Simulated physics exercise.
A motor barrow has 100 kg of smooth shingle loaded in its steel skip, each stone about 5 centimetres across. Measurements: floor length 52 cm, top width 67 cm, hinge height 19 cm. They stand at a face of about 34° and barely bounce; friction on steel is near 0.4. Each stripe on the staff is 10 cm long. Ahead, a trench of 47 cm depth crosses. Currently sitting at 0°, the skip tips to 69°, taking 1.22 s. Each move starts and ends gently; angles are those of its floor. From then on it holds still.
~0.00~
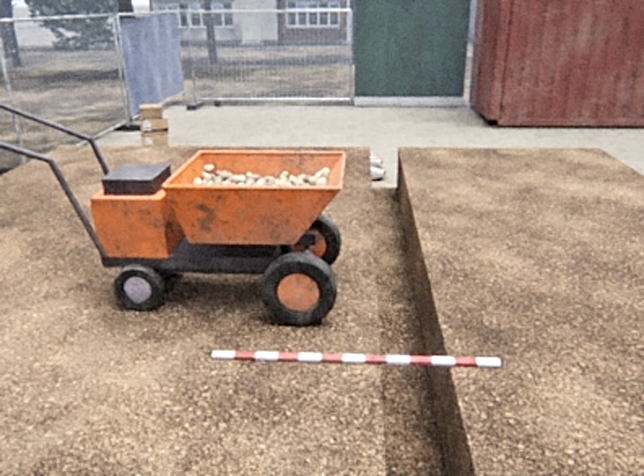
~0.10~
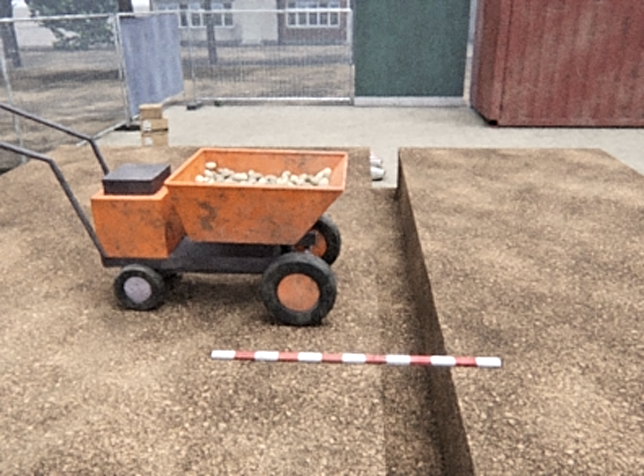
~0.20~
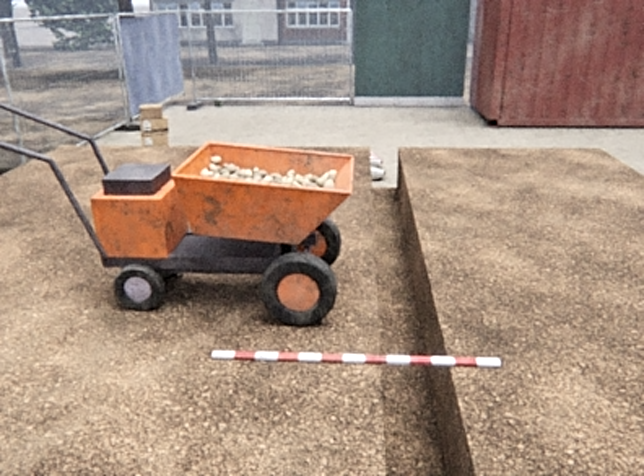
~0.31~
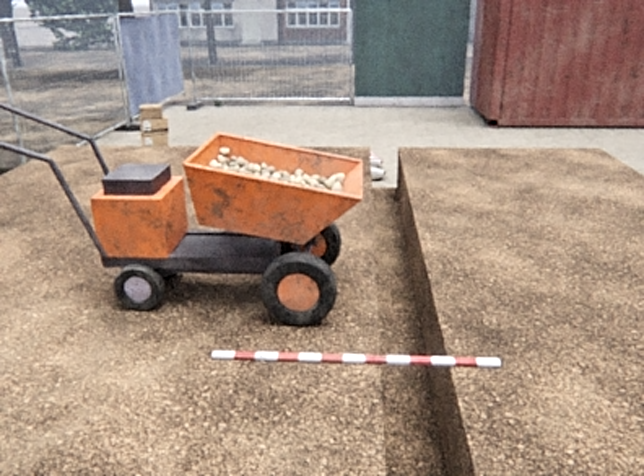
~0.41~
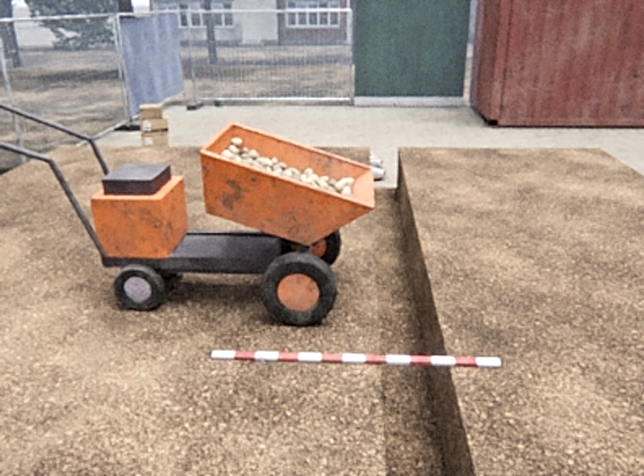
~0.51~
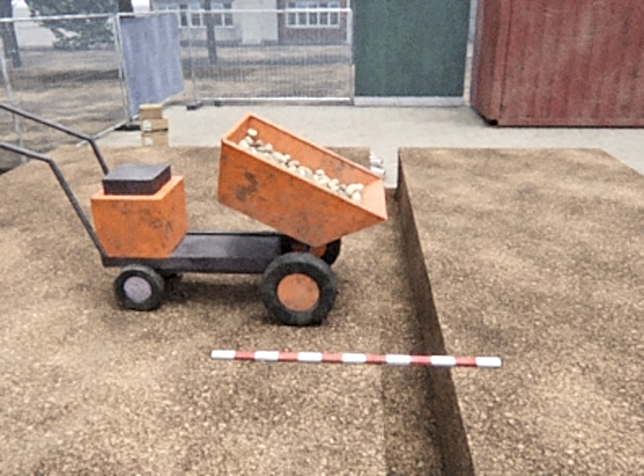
In the video, an orange motor barrow loaded with pale, smooth stones stands on brown ground beside a trench, behind a red-and-white staff. Its skip gradually tilts to the right, the rear end rising as the front lip lowers.
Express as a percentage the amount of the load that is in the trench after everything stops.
The amount is close to 46 per cent of the load.
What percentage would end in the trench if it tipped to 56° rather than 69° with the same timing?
Roughly 35% would end there.
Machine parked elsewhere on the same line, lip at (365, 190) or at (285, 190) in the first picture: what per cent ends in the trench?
First place roughly 20%, second roughly 100%.
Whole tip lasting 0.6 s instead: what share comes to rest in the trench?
In that case some 30 per cent.
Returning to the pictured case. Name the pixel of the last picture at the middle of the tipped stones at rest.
About (447, 295).
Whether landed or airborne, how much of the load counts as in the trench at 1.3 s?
By that moment, roughly 10 per cent of the load.
After 0.9 s the floor is at 59°; 100 % in the skip; the foremost stones are at (397, 251).
After 1.3 s the floor is at 69°; 66 % in the skip, 9 % in the trench, 25 % past the trench; the foremost stones are at (484, 301).
After 1.7 s the floor is at 69°; 28 % in the skip, 18 % in the trench, 54 % past the trench; the foremost stones are at (576, 292).
After 3.6 s the floor is at 69°; 0 % in the skip, 46 % in the trench, 54 % past the trench; the foremost stones are past the picture's edge.
